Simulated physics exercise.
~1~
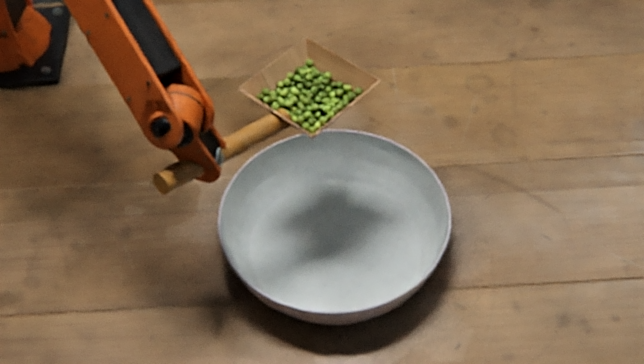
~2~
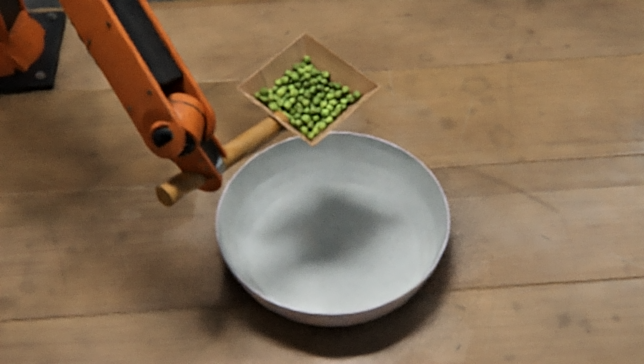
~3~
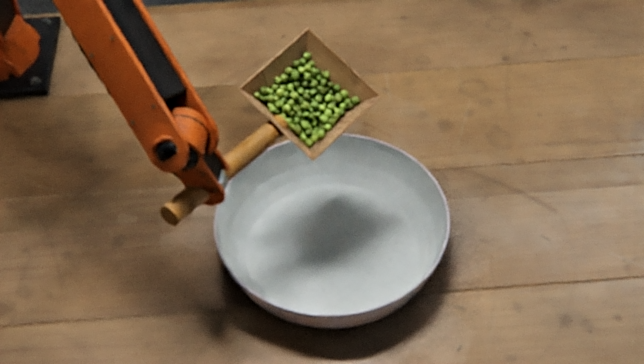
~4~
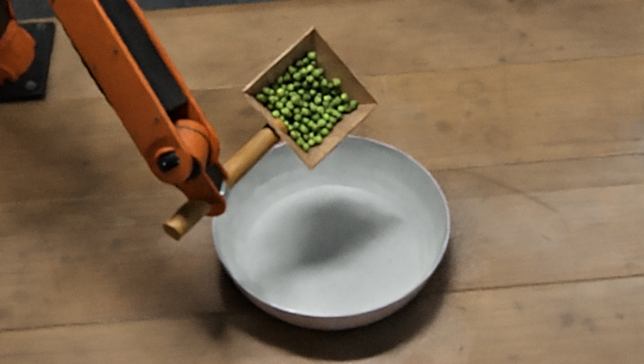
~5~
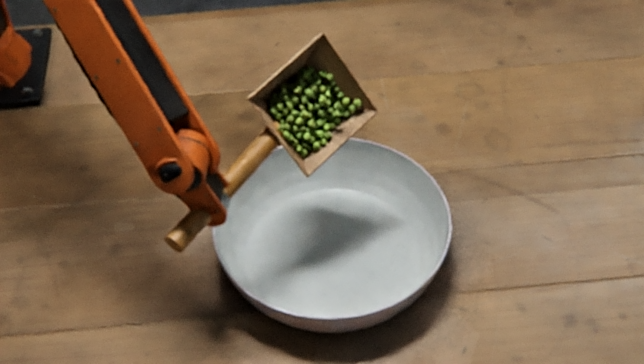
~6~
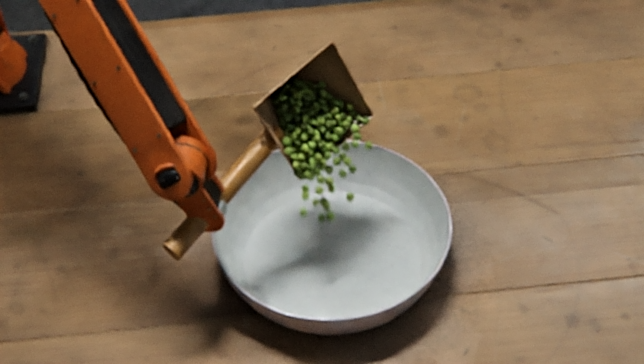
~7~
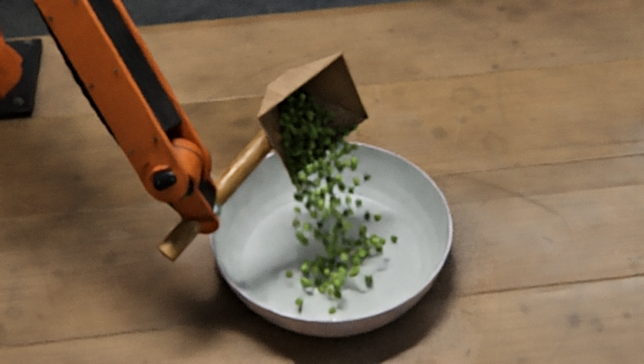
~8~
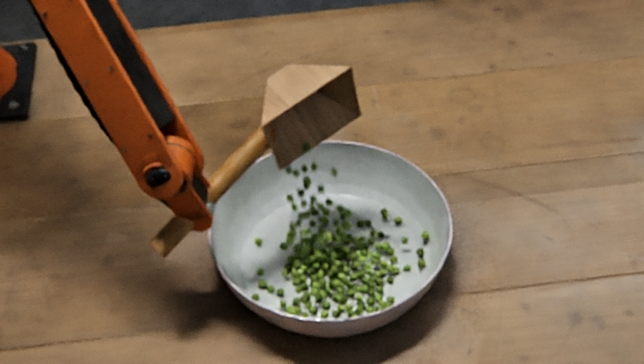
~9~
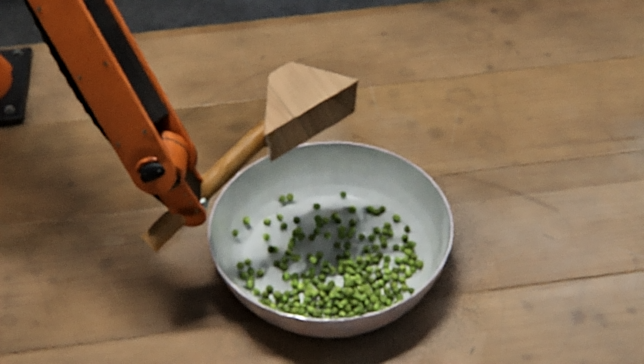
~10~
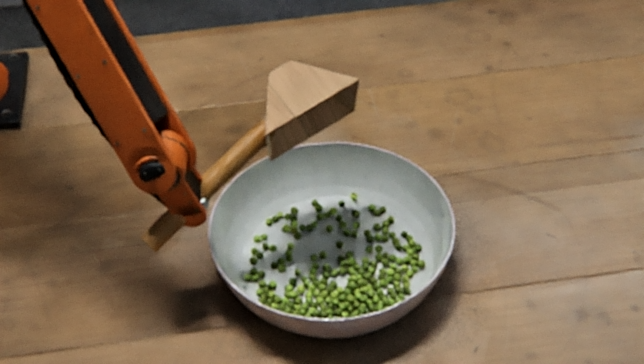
An orange robot arm tipped a square wooden scoop full of green dried peas over a wide pale pan, steadily turning it until they all poured out, scattered and settled across the pan's bottom, while the emptied scoop stayed upturned above it.
